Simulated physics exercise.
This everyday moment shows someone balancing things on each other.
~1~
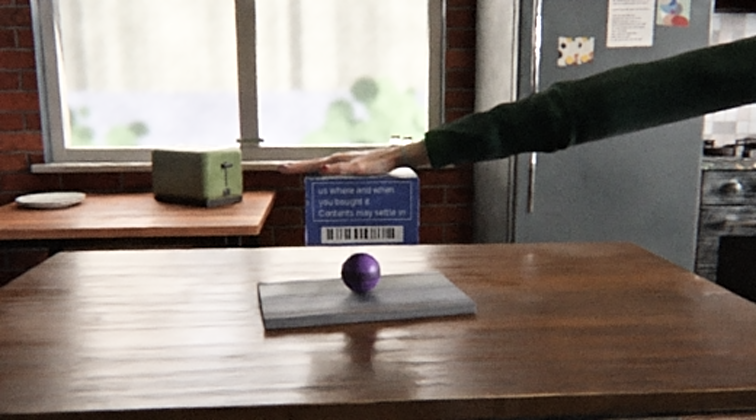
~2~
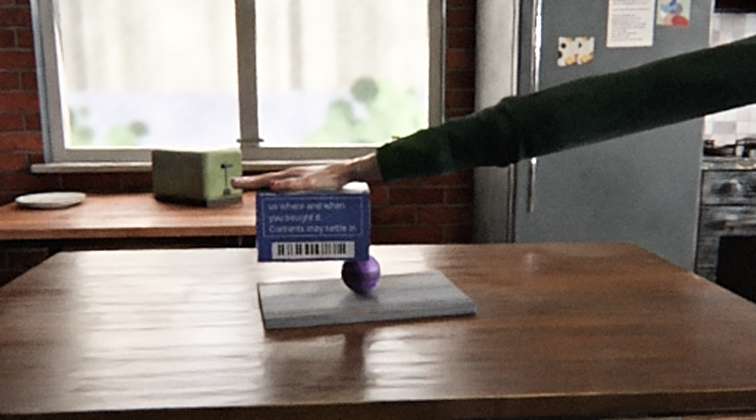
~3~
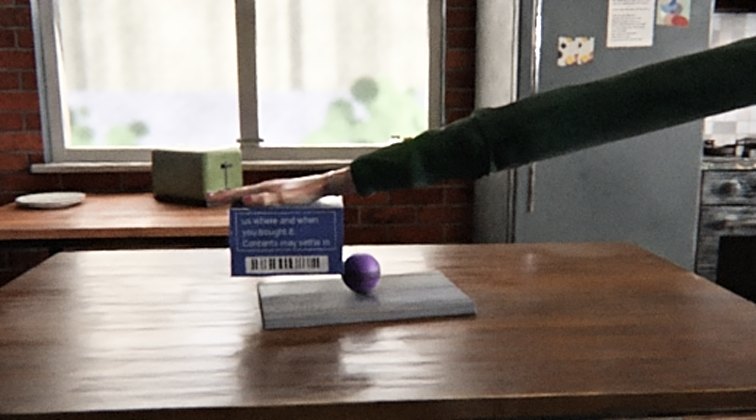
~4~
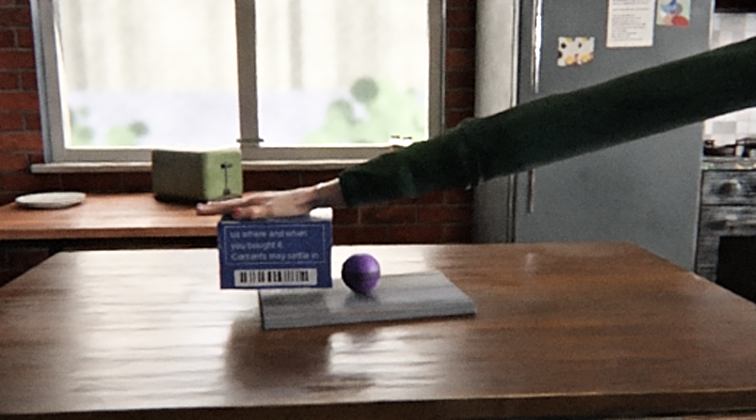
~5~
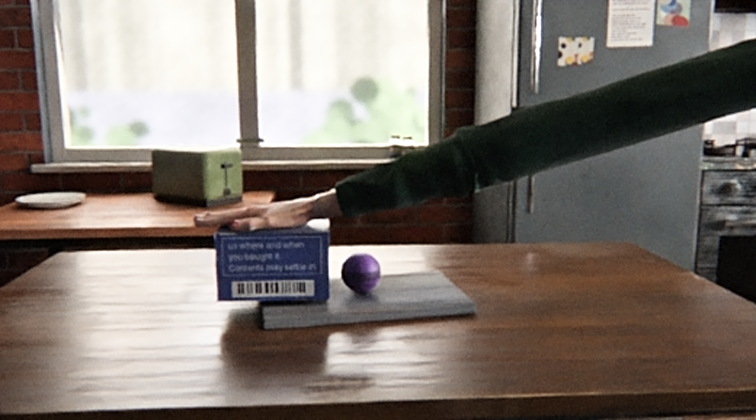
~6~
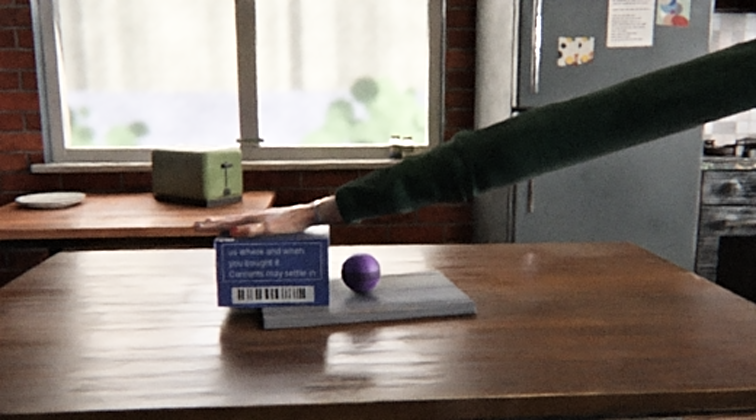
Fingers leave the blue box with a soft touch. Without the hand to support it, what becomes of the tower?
Watch - nothing tips or drops.
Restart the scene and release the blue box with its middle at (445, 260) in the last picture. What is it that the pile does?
Stands firm.
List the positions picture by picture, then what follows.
In the first frame, still above its spot; blue box (360, 205); purple ball (361, 272).
In the second frame, still above its spot; blue box (314, 220); purple ball (361, 272).
In the third frame, still above its spot; blue box (289, 233); purple ball (361, 272).
In the fourth frame, still above its spot; blue box (278, 245); purple ball (361, 272).
In the fifth frame, still above its spot; blue box (276, 256); purple ball (361, 272).
In the sixth frame, in place under the hand; blue box (276, 262); purple ball (361, 272).
Then, 0.80 s later than the last frame, all is still.
Then, 1.70 s later than the last frame, blue box resting near (276, 262).
When it is over, all 3 as before. End places, in pixels of the last picture, blue box near (276, 262). The pile stays up.
